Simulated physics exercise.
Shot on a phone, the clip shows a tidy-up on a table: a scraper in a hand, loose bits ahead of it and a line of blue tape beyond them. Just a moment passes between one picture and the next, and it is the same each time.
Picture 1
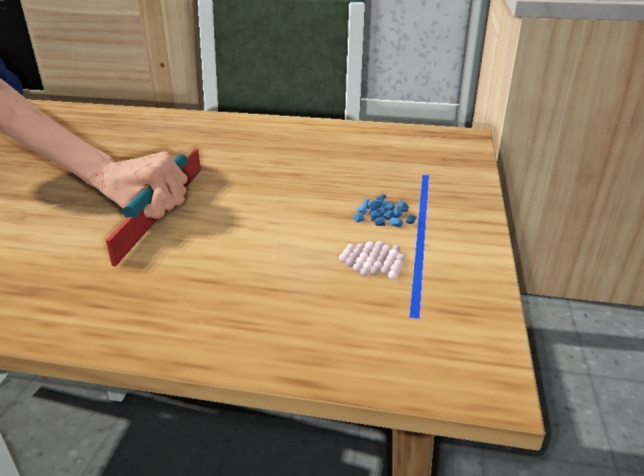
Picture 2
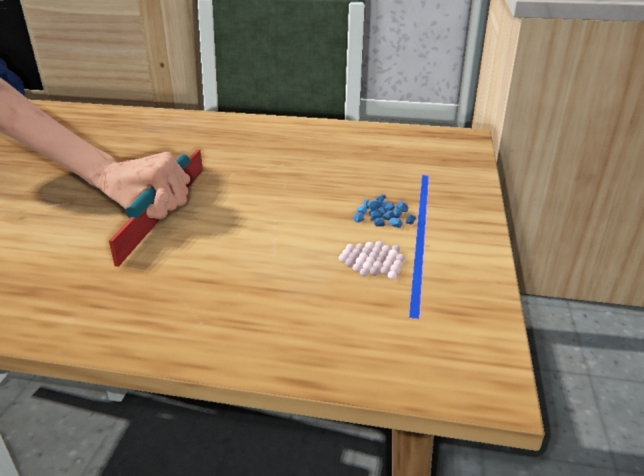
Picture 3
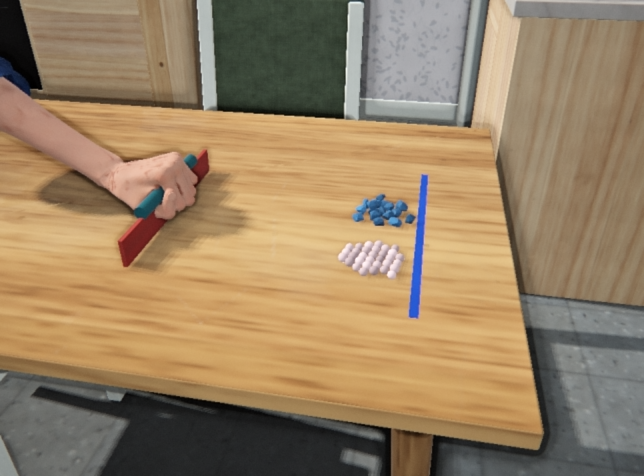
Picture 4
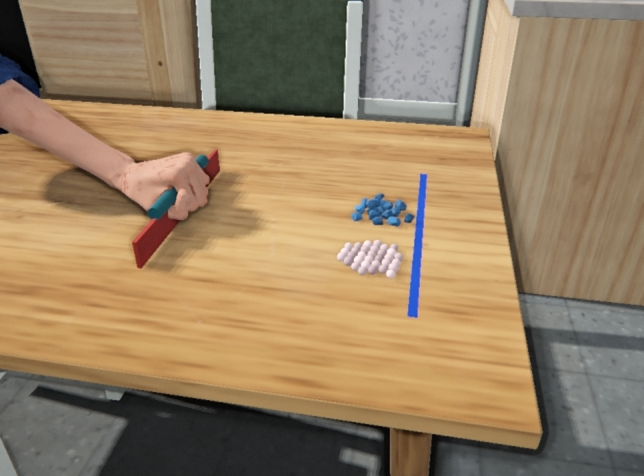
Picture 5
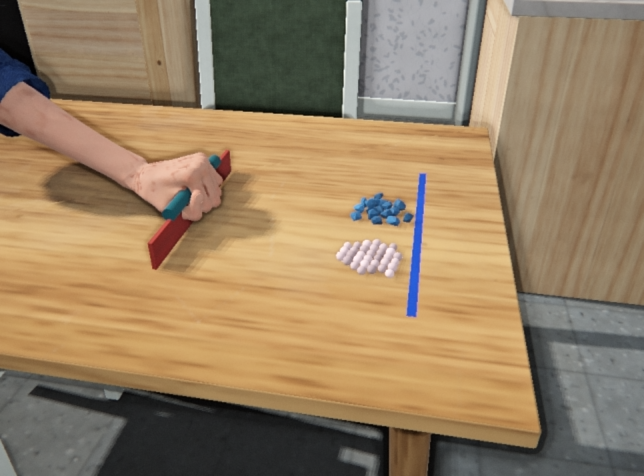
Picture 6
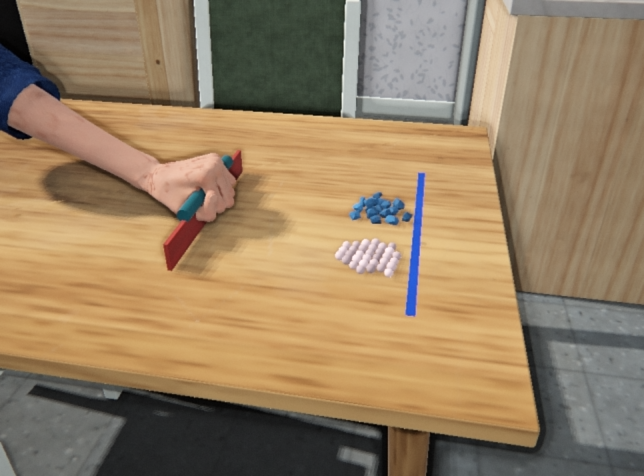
A hand and forearm in a dark blue sleeve hold a red scraper with a teal grip at the left of a light wooden table, seen from above at an angle in a room with wooden cabinets. Toward the right lie a batch of blue stones and, nearer the viewer, pale pink pearls, with blue tape beyond them. The scraper rests briefly, then slides slowly right across bare wood, while the view shifts very slightly.
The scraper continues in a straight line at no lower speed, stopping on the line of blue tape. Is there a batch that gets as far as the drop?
Front batch - yes, some goes over; back batch - no, it stays on top.
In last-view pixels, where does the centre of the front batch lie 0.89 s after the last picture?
(445, 262).
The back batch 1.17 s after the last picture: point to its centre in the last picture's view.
Around (443, 216).
Then, 0.43 s later than the last frame, scraper still moving, near (317, 200); front batch all on the table, its front near (397, 256); back batch all on the table, its front near (407, 218).
Then, 0.89 s later than the last frame, scraper stopped at the blue tape; front batch all on the table, its front near (462, 233); back batch all on the table, its front near (463, 227).
Then, 1.17 s later than the last frame, scraper stopped at the blue tape; front batch just a few over the edge; back batch all on the table, its front near (463, 227).
When it is over, scraper stopped at the blue tape; front batch every one over the edge; back batch all on the table, its front near (463, 227).
